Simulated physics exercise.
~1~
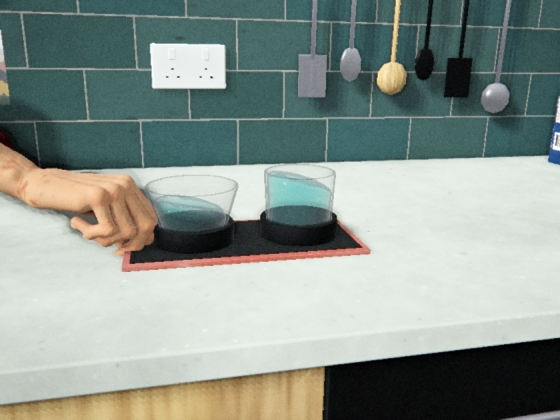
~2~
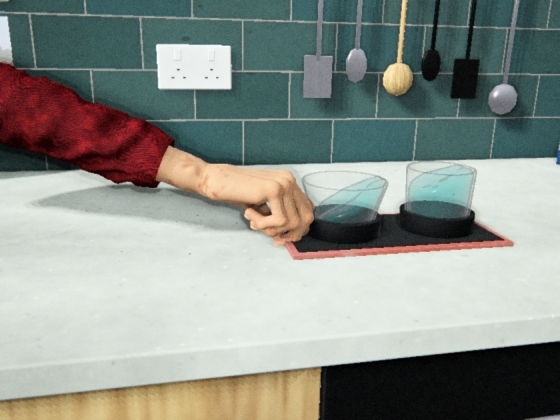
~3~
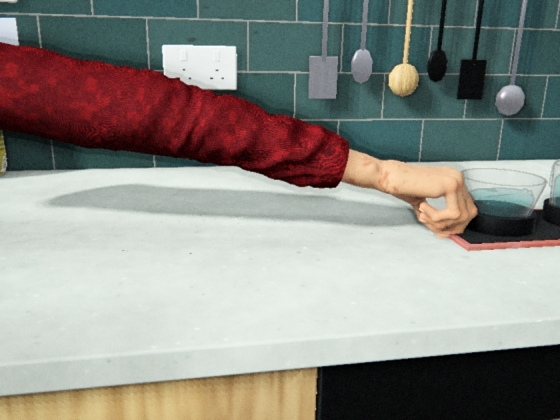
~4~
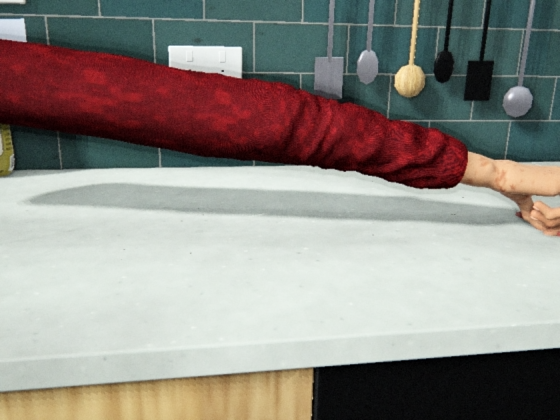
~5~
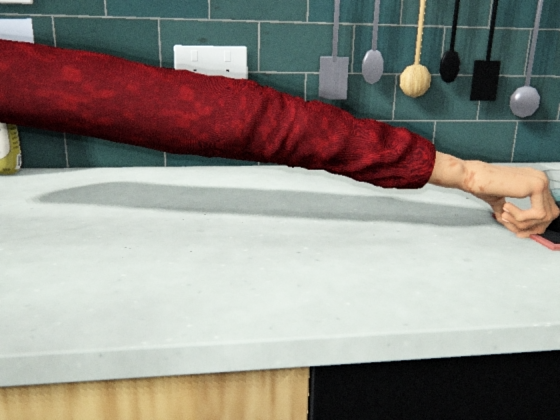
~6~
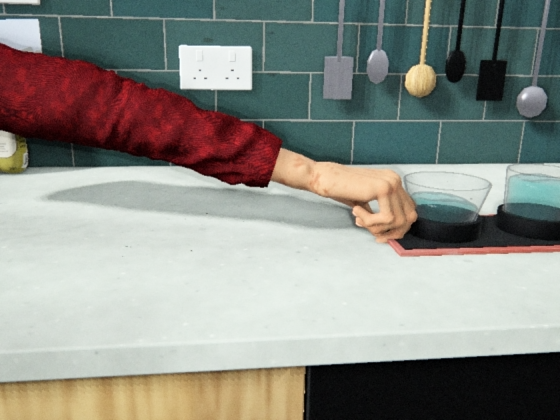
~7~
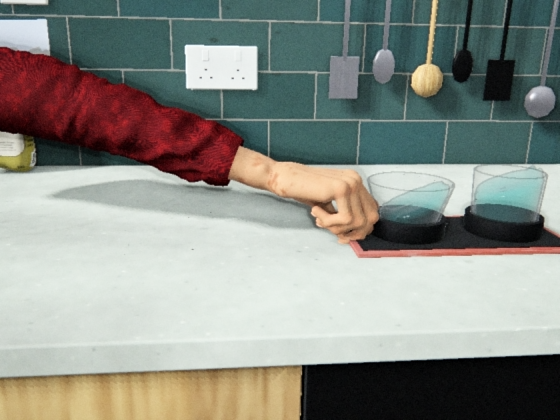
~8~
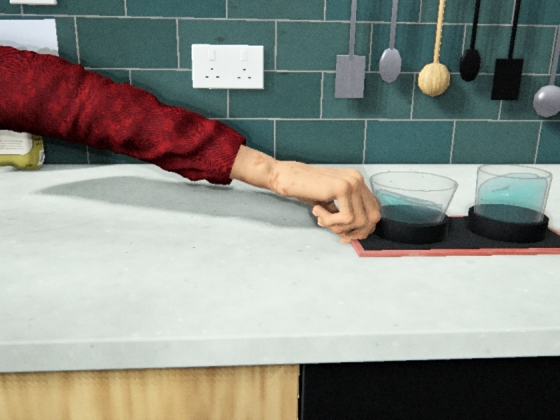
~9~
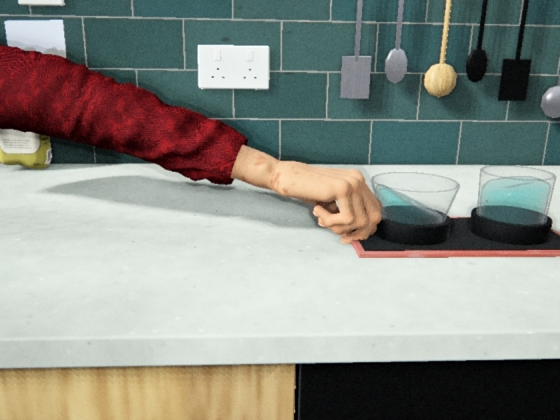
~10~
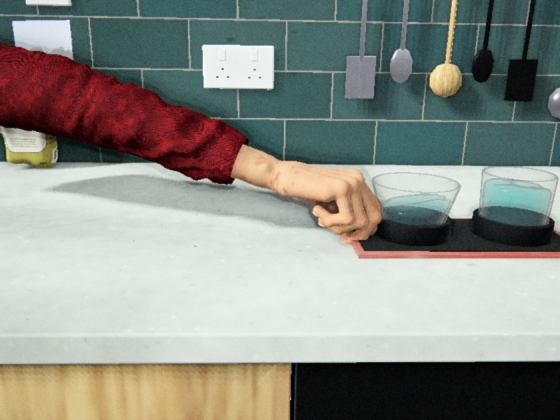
The clip shows a hand in a red sleeve pushing a dark, red-edged tray holding two clear containers of bluish water rightward along a pale kitchen counter, partly out of view, then drawing it back left until it stops, the tilted water settling with both containers still upright.
